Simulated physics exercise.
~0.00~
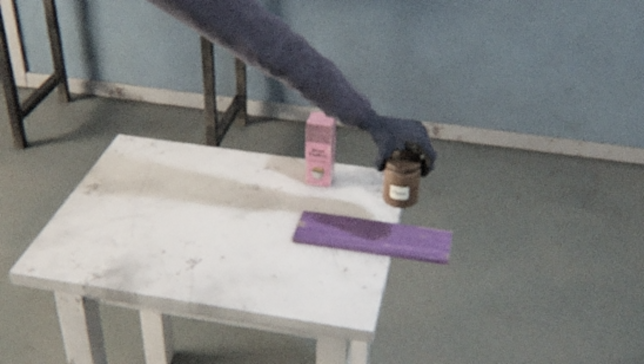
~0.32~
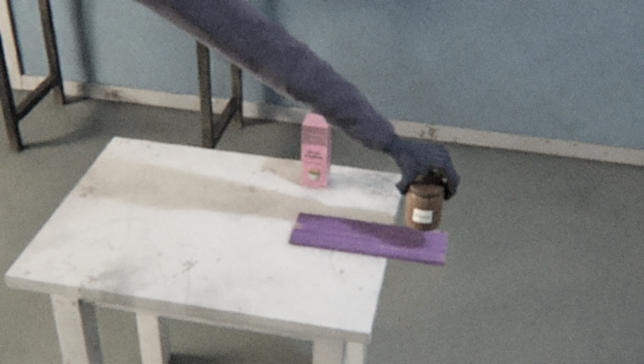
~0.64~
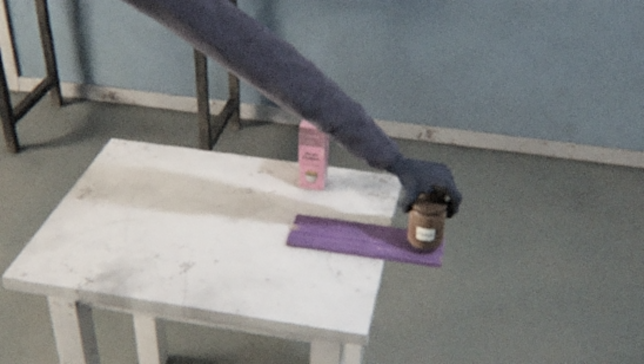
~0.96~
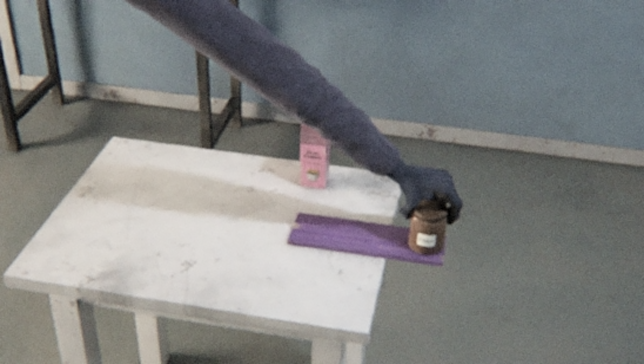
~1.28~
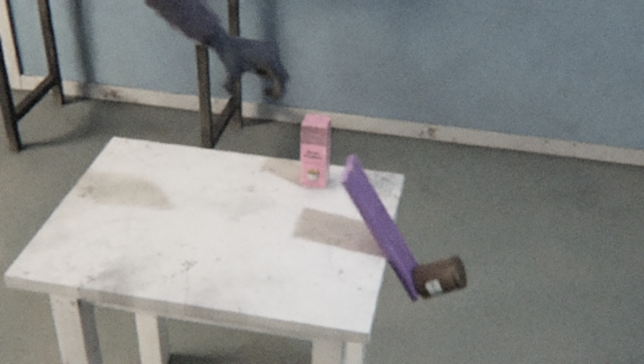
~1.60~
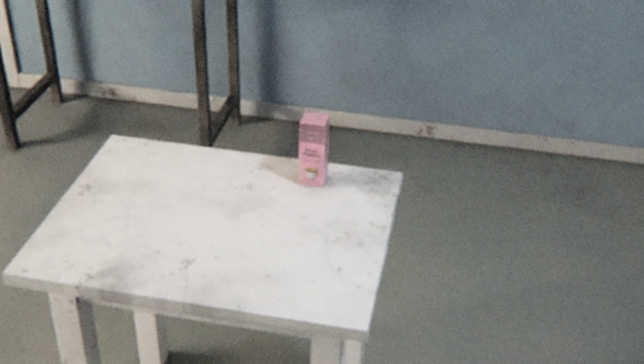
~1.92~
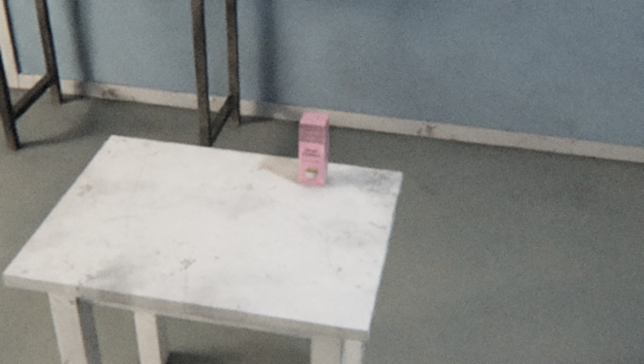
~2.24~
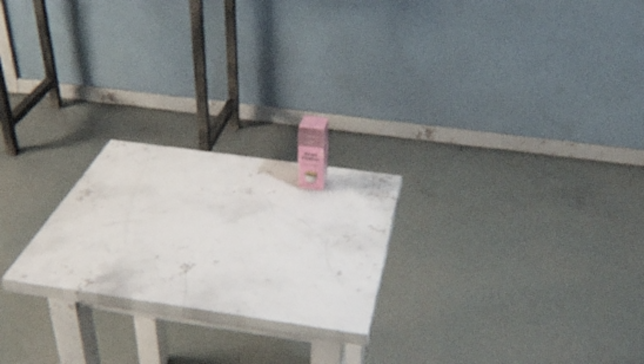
A brown jar with a pale label hangs from a dark-gloved hand above the right edge of a white table, seen from above in a slightly swaying view of a grey-floored room with a blue wall. A purple board lies across the table's right edge, jutting past it, and a pink carton stands behind. The hand lowers the jar onto the board's overhanging end. Once the hand lets go and draws back, the board tips steeply and the jar topples onto its side. Both drop out of view, leaving the pink carton standing alone on the table.
